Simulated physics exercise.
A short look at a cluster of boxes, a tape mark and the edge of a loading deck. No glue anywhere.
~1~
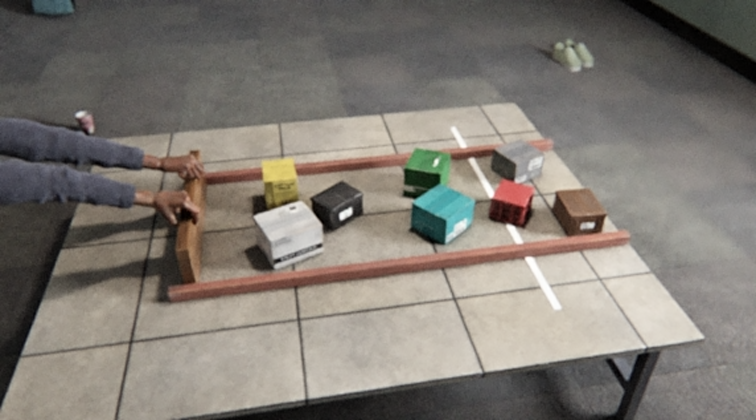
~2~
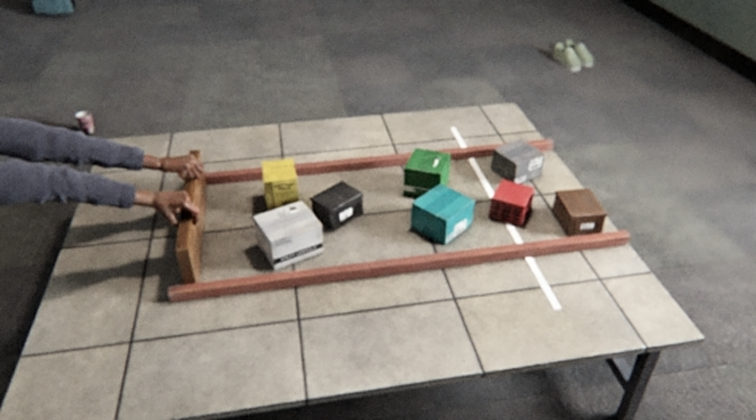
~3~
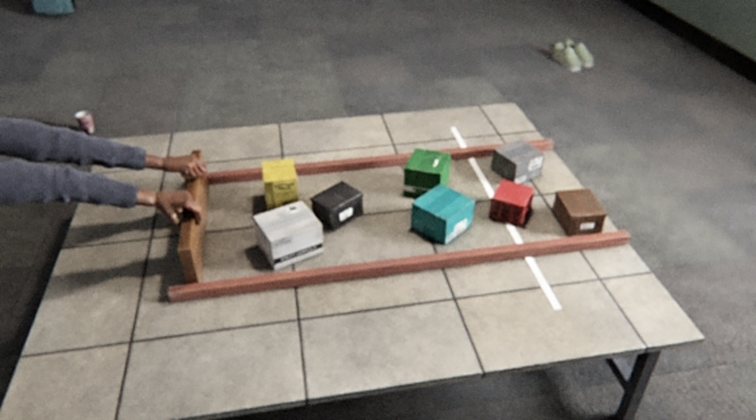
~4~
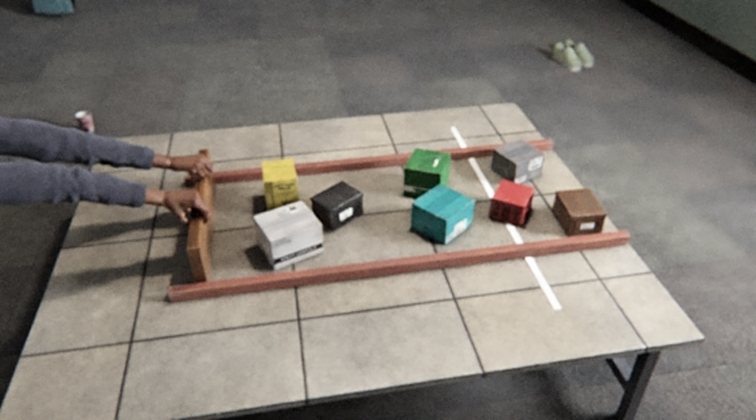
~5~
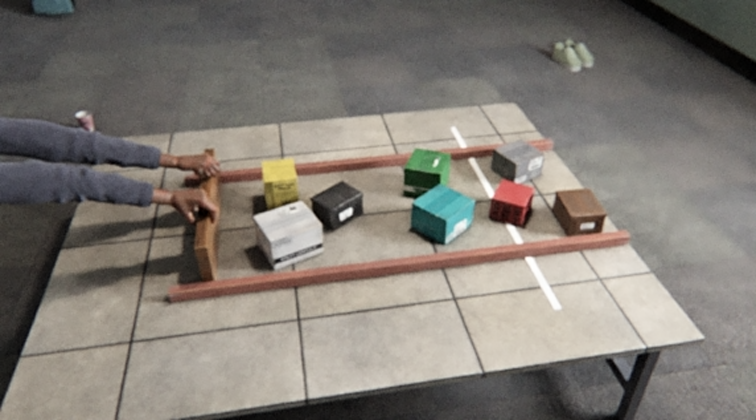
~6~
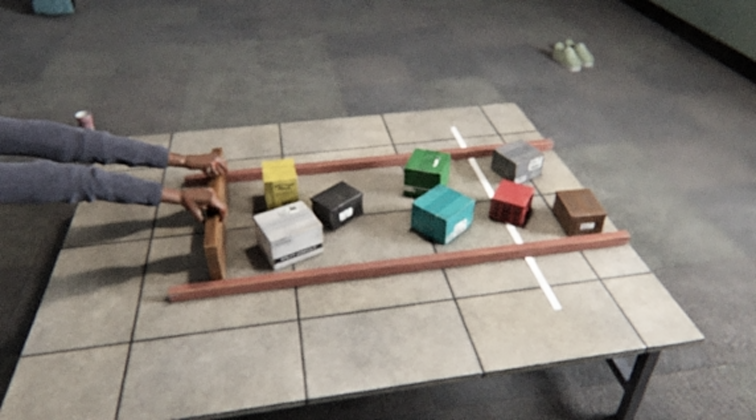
Wooden plank pushed slowly right by two hands between red rails, approaching scattered coloured boxes that stay still on a tiled surface.
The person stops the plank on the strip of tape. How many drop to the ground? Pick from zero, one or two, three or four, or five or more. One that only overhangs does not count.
In the end the number that fall off is one or two.
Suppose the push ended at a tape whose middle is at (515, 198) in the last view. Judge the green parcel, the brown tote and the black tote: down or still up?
The green parcel does not fall, the brown tote drops off, the black tote holds on.
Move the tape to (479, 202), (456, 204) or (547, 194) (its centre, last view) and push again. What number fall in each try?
In that order 1, 0 and 5.
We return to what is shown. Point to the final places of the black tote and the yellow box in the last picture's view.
The black tote stops around (519, 194); the yellow box around (499, 164).
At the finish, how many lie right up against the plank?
3 of them.
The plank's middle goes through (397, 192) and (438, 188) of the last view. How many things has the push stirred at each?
By then 6, and 7.
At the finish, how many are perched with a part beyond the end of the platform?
Overhanging: 2.
Soon after, none off yet; brown tote at rest near (578, 212); grey parcel at rest near (517, 162); red crate at rest near (512, 203).
At rest, the number that fall off is one or two; fallen, brown tote.
